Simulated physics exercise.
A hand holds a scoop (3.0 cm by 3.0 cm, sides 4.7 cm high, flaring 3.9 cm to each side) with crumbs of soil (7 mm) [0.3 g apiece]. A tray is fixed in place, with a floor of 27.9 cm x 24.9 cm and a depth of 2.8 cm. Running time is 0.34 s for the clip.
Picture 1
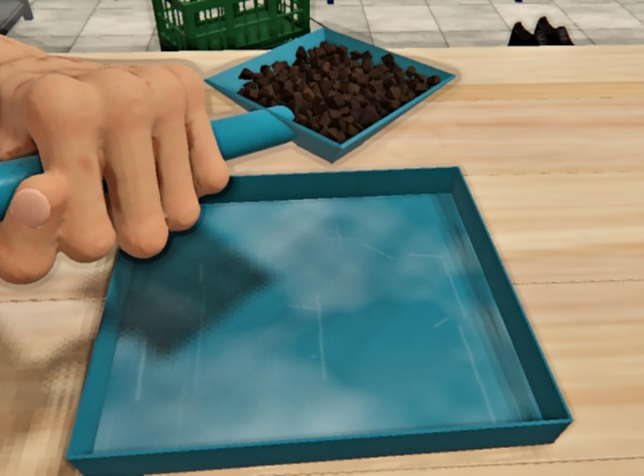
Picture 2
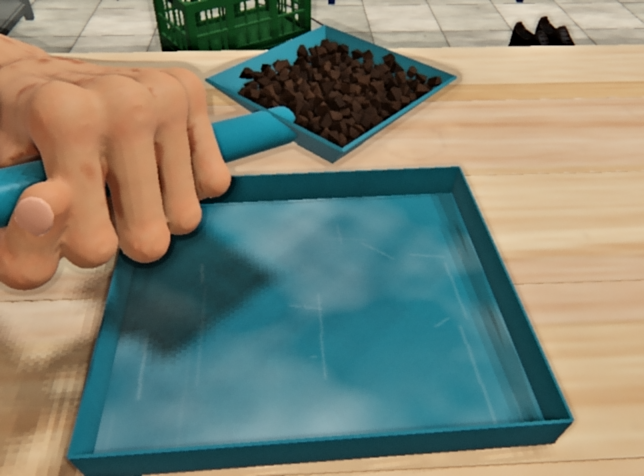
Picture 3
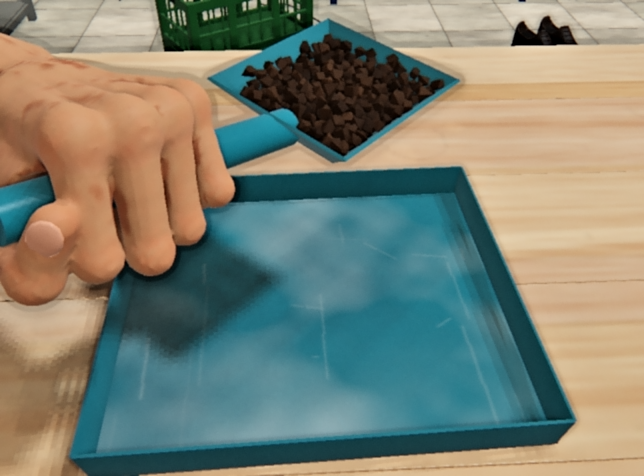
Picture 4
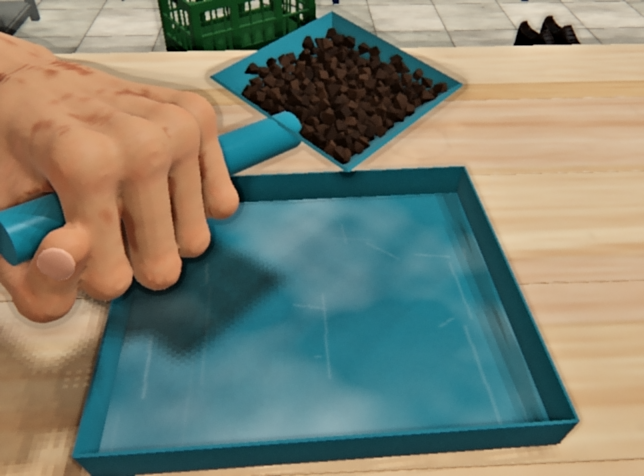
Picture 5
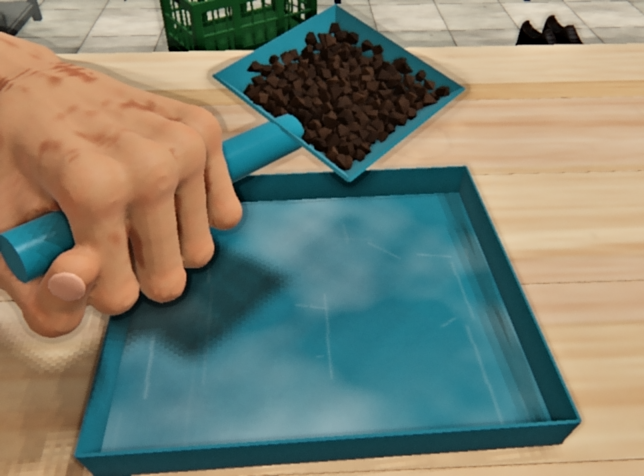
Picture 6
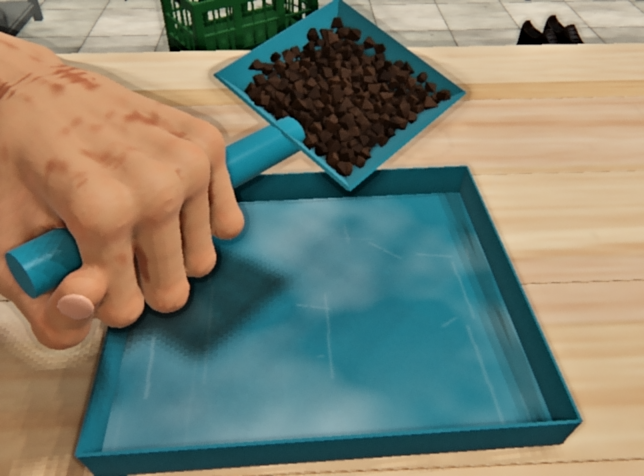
A hand gripping the handle of a blue scoop full of dark brown crumbs held it level at first, then gradually tilted it toward the front, above a wooden table beside an empty blue tray.
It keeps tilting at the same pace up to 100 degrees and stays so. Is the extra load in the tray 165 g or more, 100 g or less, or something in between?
It is something in between.
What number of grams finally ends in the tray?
Mass reading, approx.: 140 g.
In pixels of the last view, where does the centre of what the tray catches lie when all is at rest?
Roughly at pixel (356, 336).
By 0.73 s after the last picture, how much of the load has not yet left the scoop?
Share remaining: Approx. 80 %.
Then, 0.40 s after the last picture, tilt 49 degrees; 0 g in the tray, scoop holds 100 %.
Then, 0.73 s after the last picture, tilt 72 degrees; 9 g in the tray, scoop holds 80 %.
Then, 1.04 s after the last picture, tilt 94 degrees; 140 g in the tray, scoop holds 0 %.
Then, 1.33 s after the last picture, tilt 100 degrees; 142 g in the tray, scoop holds 0 %.
In the end, 142 g in the tray, scoop holds 0 %.
